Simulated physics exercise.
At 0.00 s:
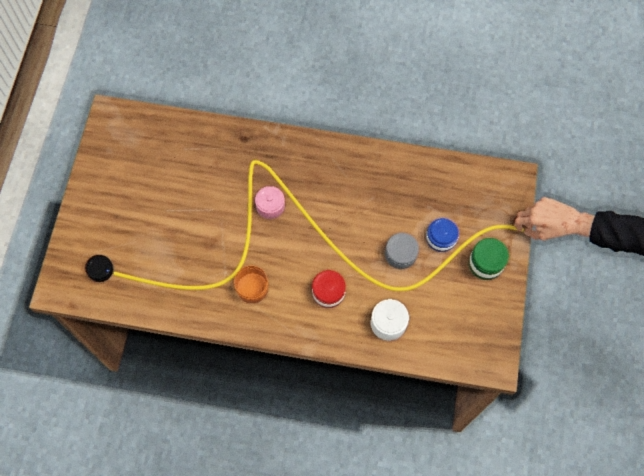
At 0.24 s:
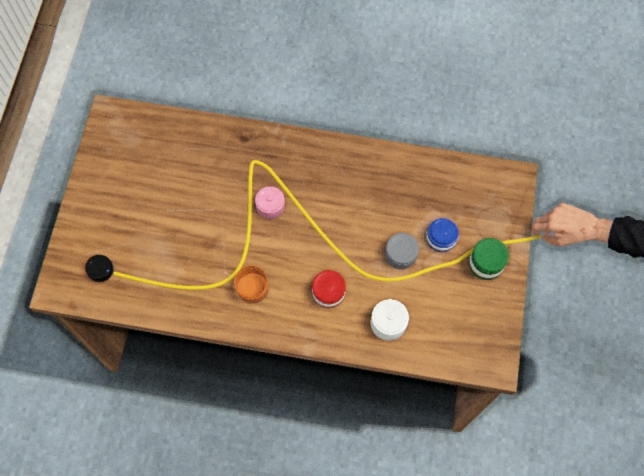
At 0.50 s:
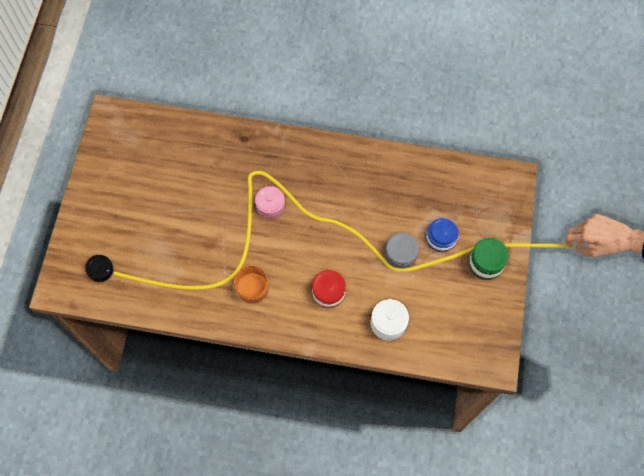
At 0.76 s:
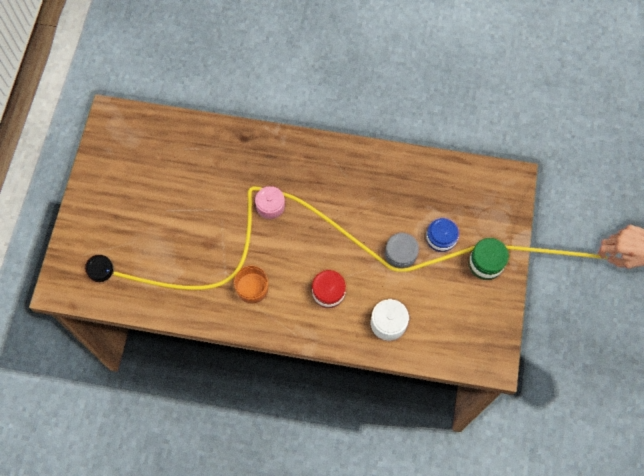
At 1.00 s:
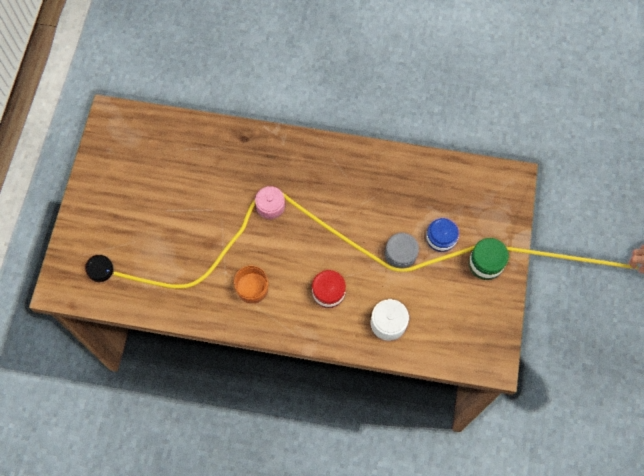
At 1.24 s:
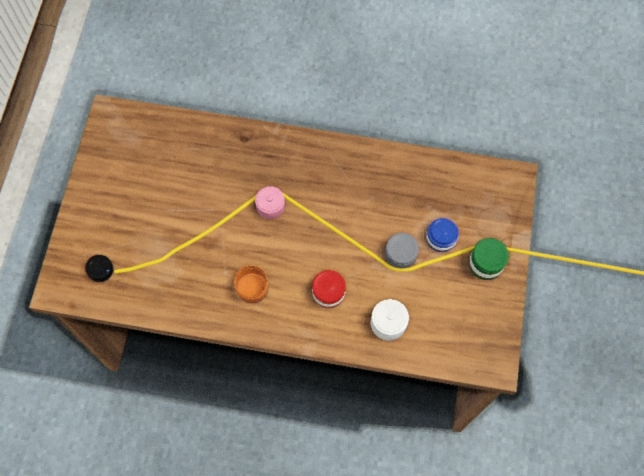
A hand in a black sleeve pulls a yellow cord rightward off a wooden table, seen from above on a blue-grey carpet. The cord runs from a black disc at left among round pink, orange, red, white, grey, blue and green objects. Its loops tighten against the pink, grey and green ones as the hand leaves view, while the objects and camera stay still.
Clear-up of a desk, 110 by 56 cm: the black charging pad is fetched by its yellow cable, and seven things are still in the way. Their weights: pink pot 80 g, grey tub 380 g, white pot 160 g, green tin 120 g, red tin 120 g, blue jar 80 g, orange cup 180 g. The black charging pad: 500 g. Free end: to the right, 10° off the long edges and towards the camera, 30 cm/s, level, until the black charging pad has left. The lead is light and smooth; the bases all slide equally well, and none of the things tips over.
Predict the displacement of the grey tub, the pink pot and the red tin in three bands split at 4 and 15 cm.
In order: The grey tub stays in the low band; the pink pot travels a long way; the red tin stays in the low band.
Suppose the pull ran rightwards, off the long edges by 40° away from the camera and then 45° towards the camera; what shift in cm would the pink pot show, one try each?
About 24 cm, then about 26 cm.
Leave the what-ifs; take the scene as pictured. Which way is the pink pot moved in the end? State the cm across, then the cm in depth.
It ends about 9 cm rightward and about 21 cm toward the camera.
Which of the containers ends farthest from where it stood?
That would be the pink pot.
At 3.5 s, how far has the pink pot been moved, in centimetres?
Shift of roughly 22 centimetres.
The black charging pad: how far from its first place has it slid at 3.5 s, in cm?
Some 52 cm.
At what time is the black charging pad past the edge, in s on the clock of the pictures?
Time: About 5.0 s.
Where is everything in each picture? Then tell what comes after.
In the first picture, charging pad (98, 267); grey tub (403, 248); pink pot (269, 197); red tin (329, 286); lead through (423, 282) (312, 222) (250, 203) (191, 288); 0 cm pulled.
In the second picture, lead through (366, 275) (250, 203); 4 cm pulled.
In the third picture, lead through (392, 268) (250, 203); 12 cm pulled.
In the fourth picture, lead through (423, 265) (250, 203); 20 cm pulled.
In the fifth picture, lead through (452, 255) (264, 192); 27 cm pulled.
In the sixth picture, charging pad (98, 267); grey tub (403, 248); pink pot (270, 198); red tin (329, 286); lead through (543, 255) (408, 270) (291, 201) (188, 243); 34 cm pulled.
At 2.5 s, the black charging pad has slid 22 cm. Moved, pink pot 23 cm, green tin 12 cm.
At 3.5 s, the black charging pad has slid 52 cm. Moved, pink pot 23 cm, green tin 12 cm, orange cup 3 cm, red tin 2 cm.
At 4.6 s, the black charging pad has slid 83 cm. Moved, pink pot 23 cm, green tin 12 cm, red tin 3 cm, orange cup 3 cm.
At 5.4 s, the black charging pad is off the top. Moved, pink pot 23 cm at (289, 291), green tin 15 cm, red tin 3 cm at (337, 294), orange cup 3 cm, grey tub 0 cm at (403, 247).
